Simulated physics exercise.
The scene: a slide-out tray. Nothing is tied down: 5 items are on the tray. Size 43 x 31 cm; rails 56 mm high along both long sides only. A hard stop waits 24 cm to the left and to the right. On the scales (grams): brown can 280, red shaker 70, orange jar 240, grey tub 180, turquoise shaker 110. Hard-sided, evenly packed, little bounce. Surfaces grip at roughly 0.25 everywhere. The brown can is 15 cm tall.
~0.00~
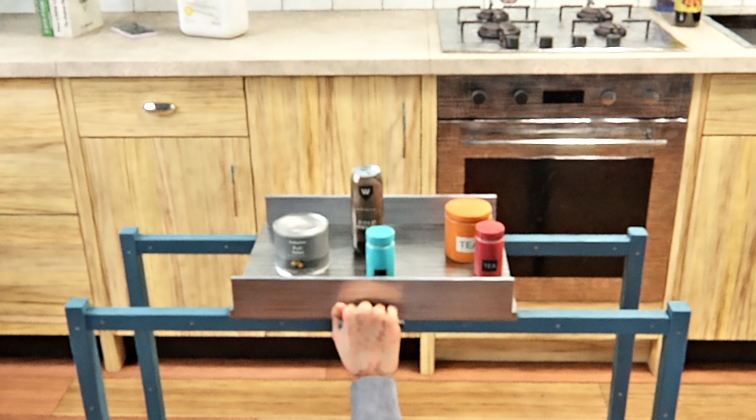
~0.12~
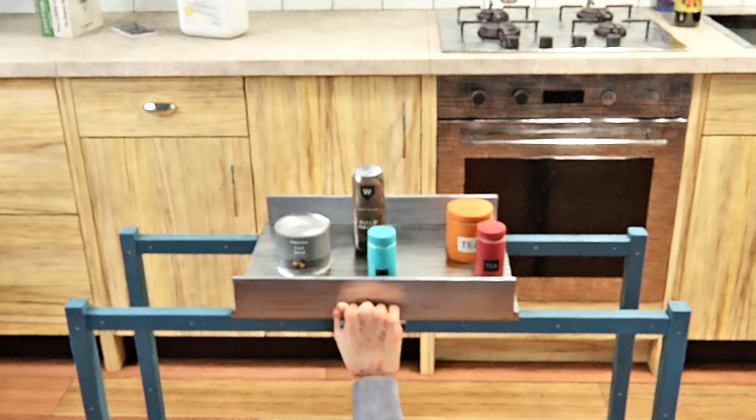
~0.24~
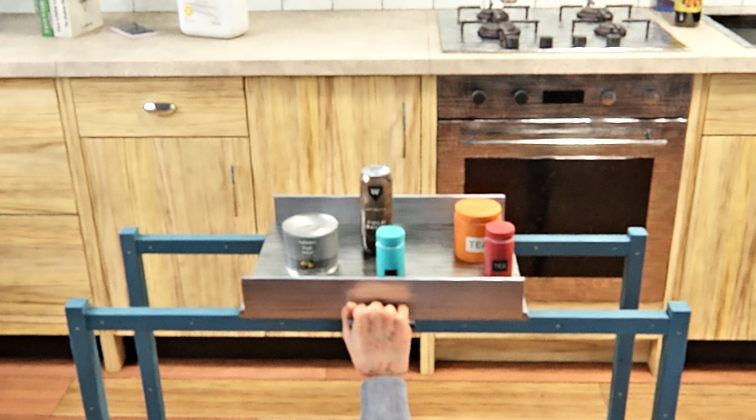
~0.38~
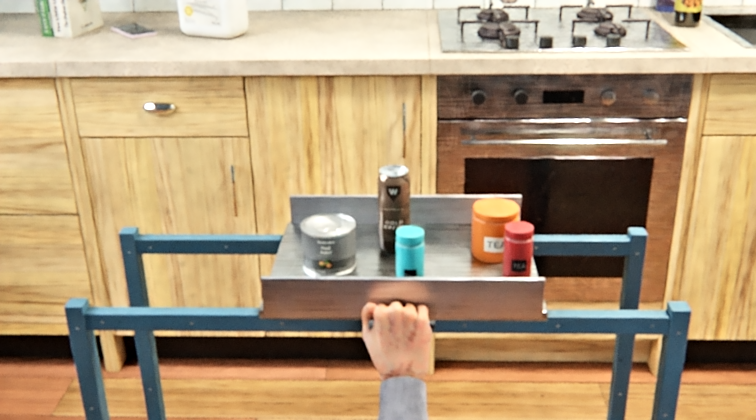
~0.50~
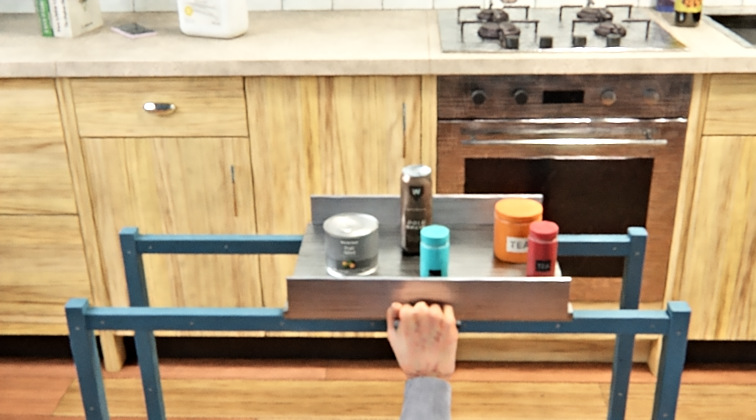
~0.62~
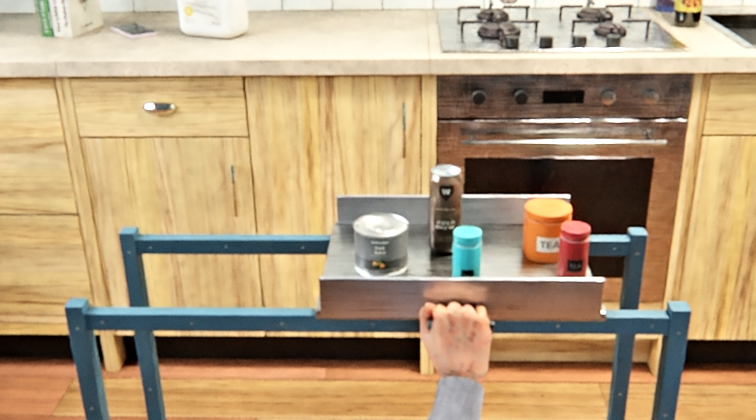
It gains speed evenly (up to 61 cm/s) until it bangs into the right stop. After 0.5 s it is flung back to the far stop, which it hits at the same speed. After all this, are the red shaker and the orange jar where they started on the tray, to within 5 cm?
The red shaker leaves its spot and the orange jar leaves its spot.
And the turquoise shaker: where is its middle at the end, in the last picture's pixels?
Around (229, 262).
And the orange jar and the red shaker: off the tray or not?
The orange jar finishes off the tray; the red shaker finishes off the tray.
After 1.32 s, tray has slid 24 cm right; red shaker and orange jar now off the tray; grey tub slid 7 cm; brown can slid 7 cm.
After 2.32 s, tray has slid 5 cm right; grey tub slid 7 cm; turquoise shaker slid 7 cm; brown can slid 7 cm.
At rest (3.5 s), off the tray, red shaker and orange jar; the other 3 in place, give or take 5 cm.
